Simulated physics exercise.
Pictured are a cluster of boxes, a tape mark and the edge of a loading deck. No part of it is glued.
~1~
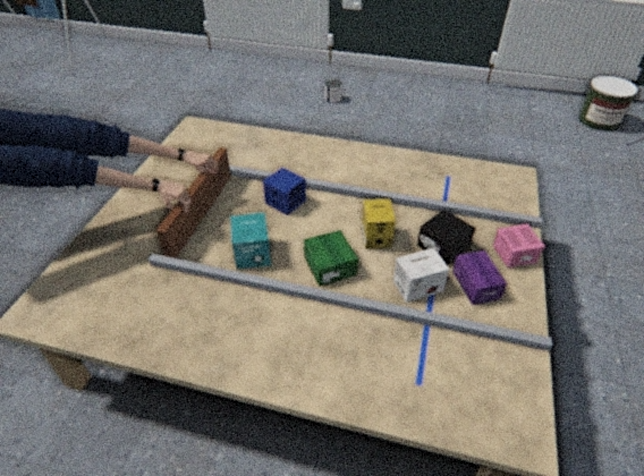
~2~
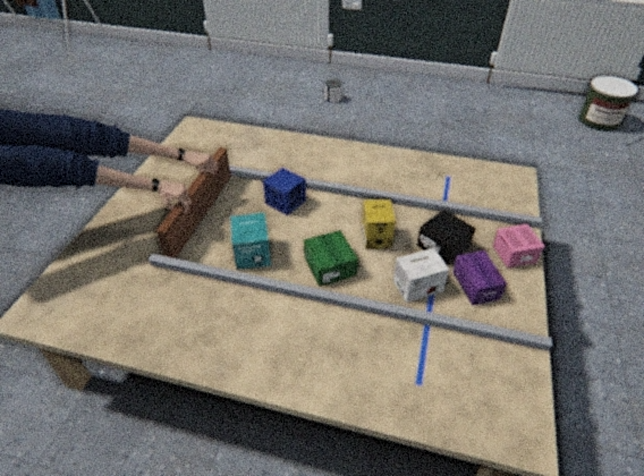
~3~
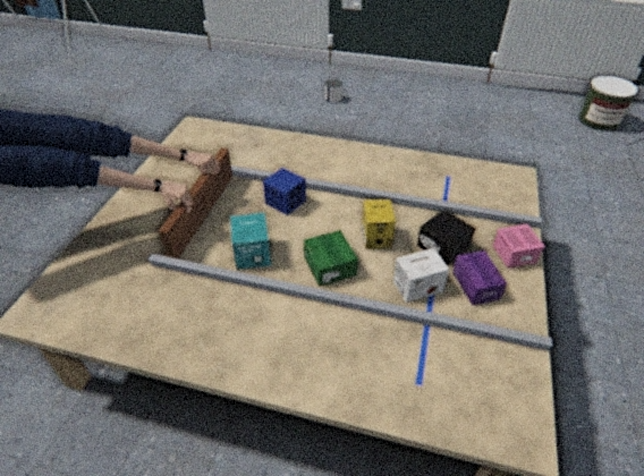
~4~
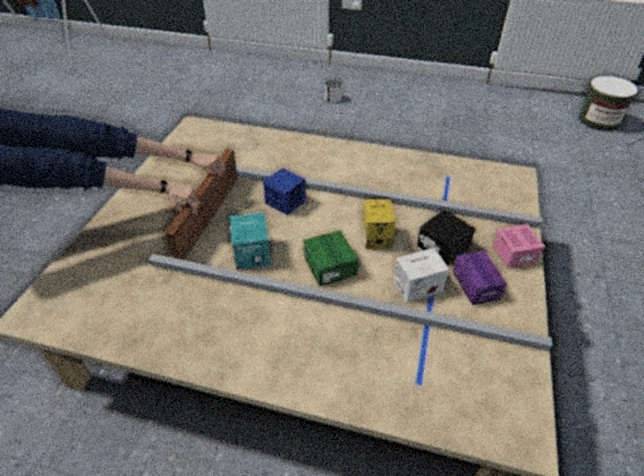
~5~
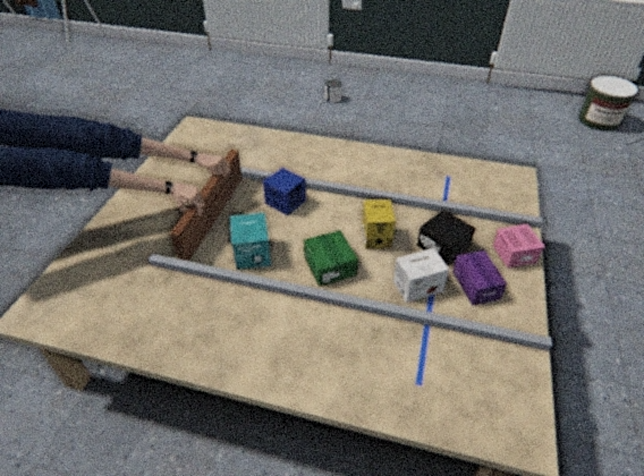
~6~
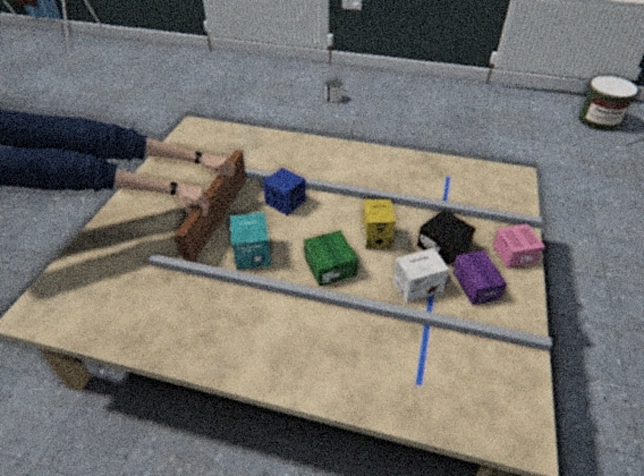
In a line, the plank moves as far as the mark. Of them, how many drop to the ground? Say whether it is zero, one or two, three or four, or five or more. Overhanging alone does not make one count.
It is zero.
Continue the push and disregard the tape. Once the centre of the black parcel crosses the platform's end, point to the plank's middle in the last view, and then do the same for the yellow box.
(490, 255) and (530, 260), roughly.
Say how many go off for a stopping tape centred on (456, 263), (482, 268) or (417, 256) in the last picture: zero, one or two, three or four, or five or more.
One after the other, the answers are three to four; three or four; none at all.
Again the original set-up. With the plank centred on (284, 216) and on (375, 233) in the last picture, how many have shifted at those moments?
At the first spot the count is 3, and at the second it is 6.
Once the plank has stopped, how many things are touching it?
It's 3.
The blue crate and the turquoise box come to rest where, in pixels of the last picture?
They end up close to (460, 218) and (453, 286).
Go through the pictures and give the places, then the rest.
In the first picture, pink tote (517, 246); purple box (479, 277); black parcel (446, 237); plank (198, 200); tape (437, 260).
In the second picture, purple box (479, 278); blue crate (285, 191).
In the third picture, black parcel (446, 237); green parcel (330, 258).
In the fourth picture, pink tote (517, 246); turquoise box (251, 241).
In the fifth picture, purple box (479, 278); yellow box (378, 225).
In the sixth picture, pink tote (517, 246); purple box (479, 278); black parcel (446, 237); plank (216, 204); tape (437, 260).
Soon after, none off yet; pink tote at rest near (517, 246); purple box at rest near (479, 278); black parcel at rest near (446, 237).
In the end, the number that fall off is zero.
